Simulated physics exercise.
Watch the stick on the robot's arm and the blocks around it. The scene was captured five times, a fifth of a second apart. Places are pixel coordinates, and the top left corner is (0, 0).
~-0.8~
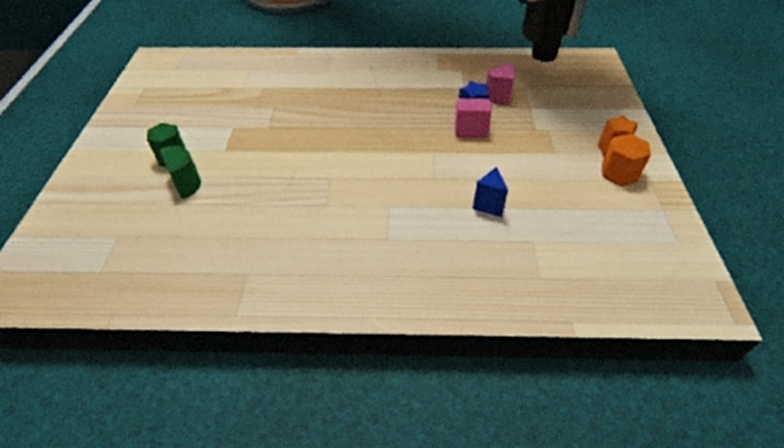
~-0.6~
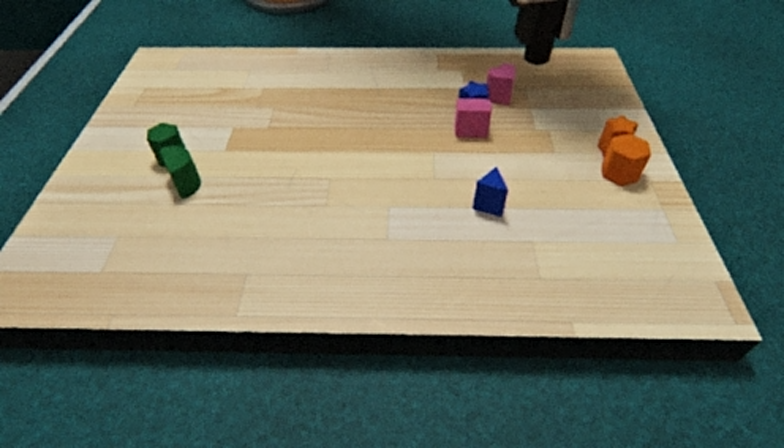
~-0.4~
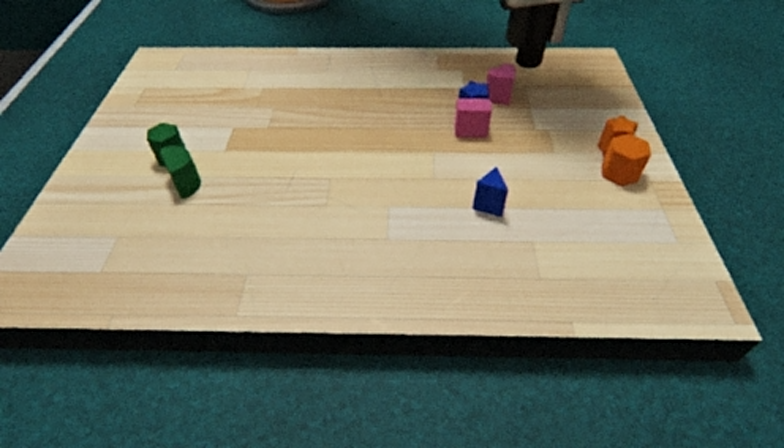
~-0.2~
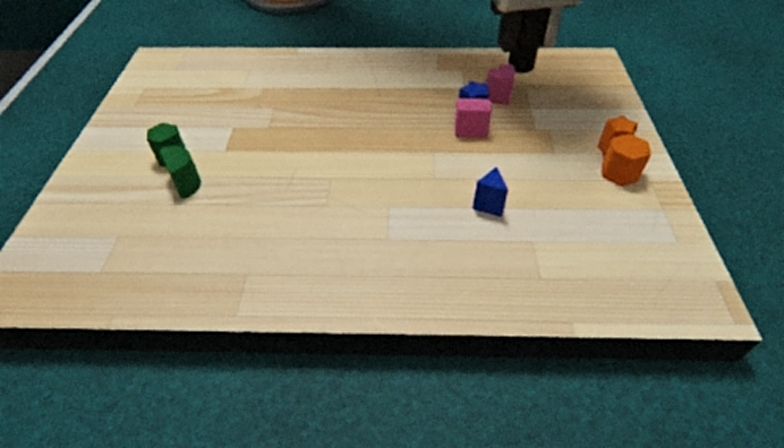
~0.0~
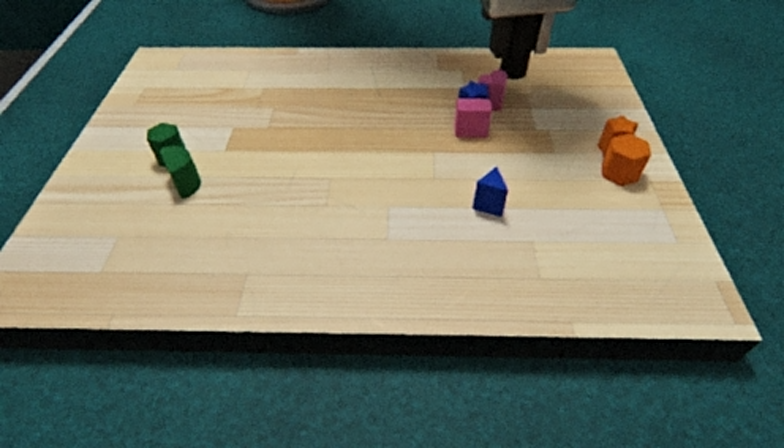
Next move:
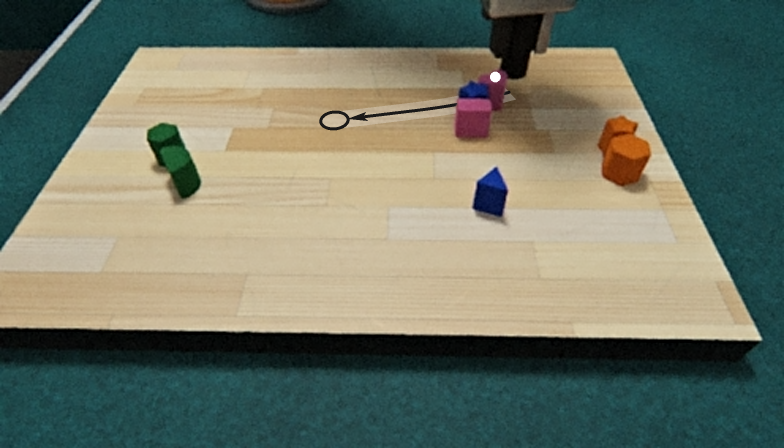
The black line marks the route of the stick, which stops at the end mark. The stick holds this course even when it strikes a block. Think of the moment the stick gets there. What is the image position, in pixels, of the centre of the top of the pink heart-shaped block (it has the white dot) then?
When the path ends, it will be at (422, 98).
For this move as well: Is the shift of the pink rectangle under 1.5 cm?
Answer: No.
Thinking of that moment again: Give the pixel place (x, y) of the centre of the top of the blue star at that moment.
About (444, 113).
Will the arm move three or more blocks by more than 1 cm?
I believe so.
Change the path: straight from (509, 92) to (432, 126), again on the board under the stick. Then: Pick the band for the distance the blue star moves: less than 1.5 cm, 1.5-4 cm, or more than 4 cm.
My answer is that it shifts over 4 cm.
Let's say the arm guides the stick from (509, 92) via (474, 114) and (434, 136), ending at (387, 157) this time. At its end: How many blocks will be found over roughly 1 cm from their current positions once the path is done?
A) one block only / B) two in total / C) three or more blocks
I choose C.
Drawn move, from (509, 92) through (455, 105) and (396, 113) to (334, 120); the dot is on the pink heart-shaped block.
The first path, step by step. One third of the way, stick (457, 85); pink rectangle (470, 118), turned 50° anticlockwise; blue star (449, 109), turned 35° anticlockwise; pink heart-shaped block (448, 94), turned 45° anticlockwise.
Two thirds of the way, stick (394, 93); pink rectangle (470, 119), turned 55° anticlockwise; blue star (444, 113), turned 55° anticlockwise; pink heart-shaped block (422, 98), turned 115° anticlockwise.
At the end, stick (332, 100); pink rectangle (470, 119), turned 55° anticlockwise; blue star (444, 113), turned 55° anticlockwise; pink heart-shaped block (423, 98), turned 115° anticlockwise.
